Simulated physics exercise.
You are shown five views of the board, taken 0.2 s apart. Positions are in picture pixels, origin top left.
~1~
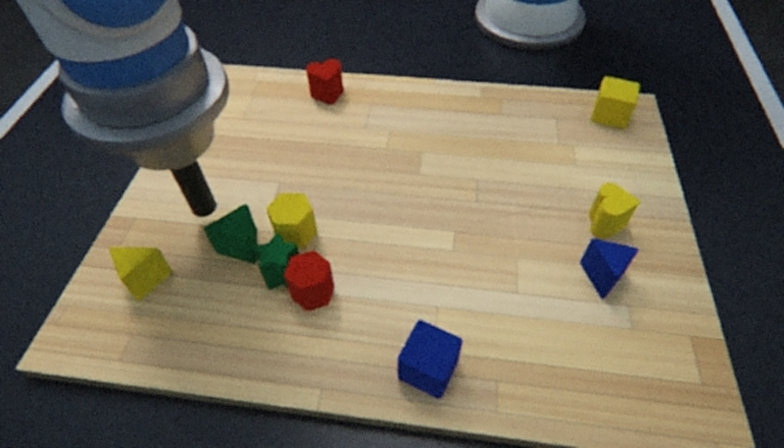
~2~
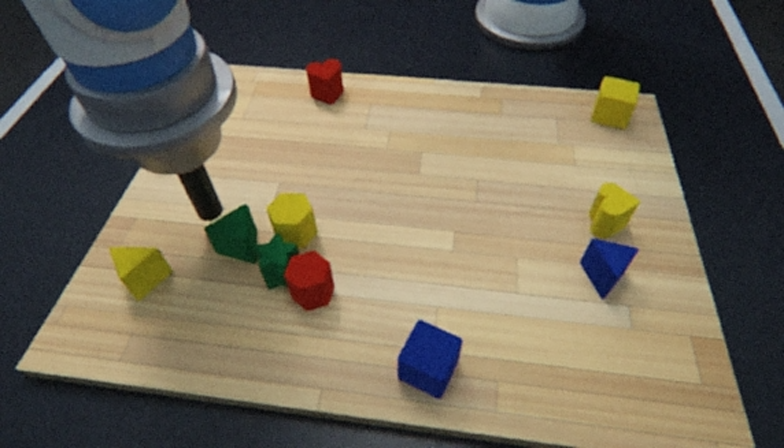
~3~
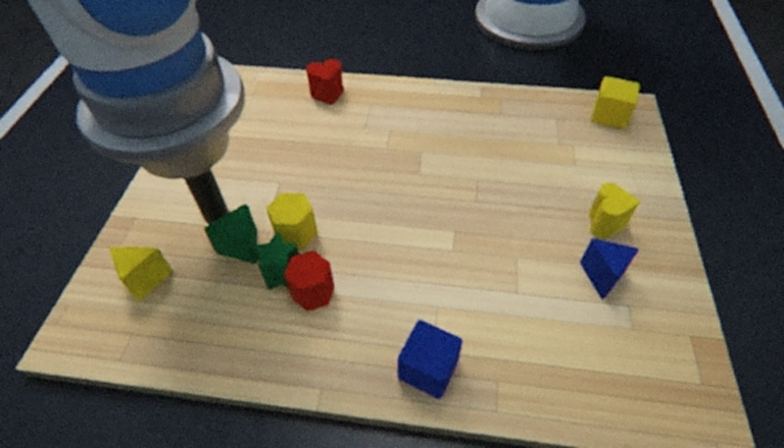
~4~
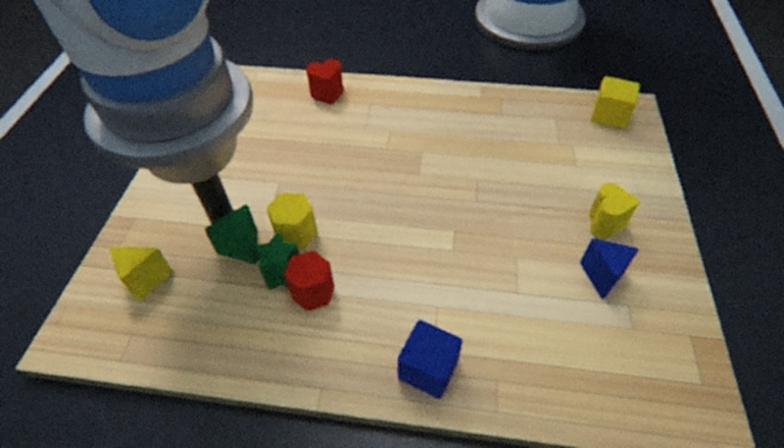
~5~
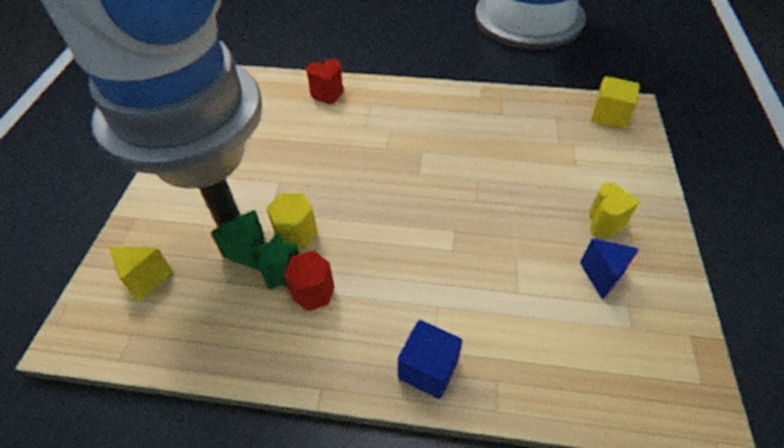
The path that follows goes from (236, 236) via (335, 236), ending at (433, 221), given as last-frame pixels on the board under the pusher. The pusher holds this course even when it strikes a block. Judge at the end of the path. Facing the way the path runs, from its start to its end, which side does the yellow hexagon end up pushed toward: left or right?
Heads left.
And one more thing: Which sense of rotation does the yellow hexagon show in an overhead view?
Looking down, it rotates anti-clockwise.
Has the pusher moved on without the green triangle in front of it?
Final answer: Yes.
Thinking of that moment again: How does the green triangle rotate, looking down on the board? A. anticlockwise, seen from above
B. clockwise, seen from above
(B)
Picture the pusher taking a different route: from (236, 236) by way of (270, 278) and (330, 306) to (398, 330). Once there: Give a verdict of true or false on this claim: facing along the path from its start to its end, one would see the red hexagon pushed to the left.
The statement is correct.
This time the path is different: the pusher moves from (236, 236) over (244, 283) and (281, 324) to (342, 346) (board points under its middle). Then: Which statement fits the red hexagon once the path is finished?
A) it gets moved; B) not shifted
My pick is A.
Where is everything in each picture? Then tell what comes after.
In the first picture, tip of the pusher at (205, 208), middles of tops, green triangle at (232, 223), green star-shaped block at (274, 251), yellow hexagon at (289, 207), red hexagon at (307, 269).
In the second picture, pusher at (211, 212), nothing pushed.
In the third picture, pusher at (217, 216), nothing pushed.
In the fourth picture, pusher at (224, 220), nothing pushed.
In the fifth picture, pusher at (230, 224), green triangle at (238, 228), green star-shaped block at (274, 251), yellow hexagon at (289, 207), red hexagon at (307, 269).
The first path, step by step. One third of the way, pusher at (299, 227); green triangle at (248, 236), turned 40° clockwise; green star-shaped block at (273, 253); yellow hexagon at (332, 205), turned 10° anticlockwise.
Two thirds of the way, pusher at (368, 220); green triangle at (248, 236), turned 40° clockwise; green star-shaped block at (273, 253); yellow hexagon at (393, 188), turned 55° anticlockwise.
At the end, pusher at (434, 209); green triangle at (248, 236), turned 40° clockwise; green star-shaped block at (273, 253); yellow hexagon at (419, 173), turned 130° anticlockwise; red hexagon unmoved.
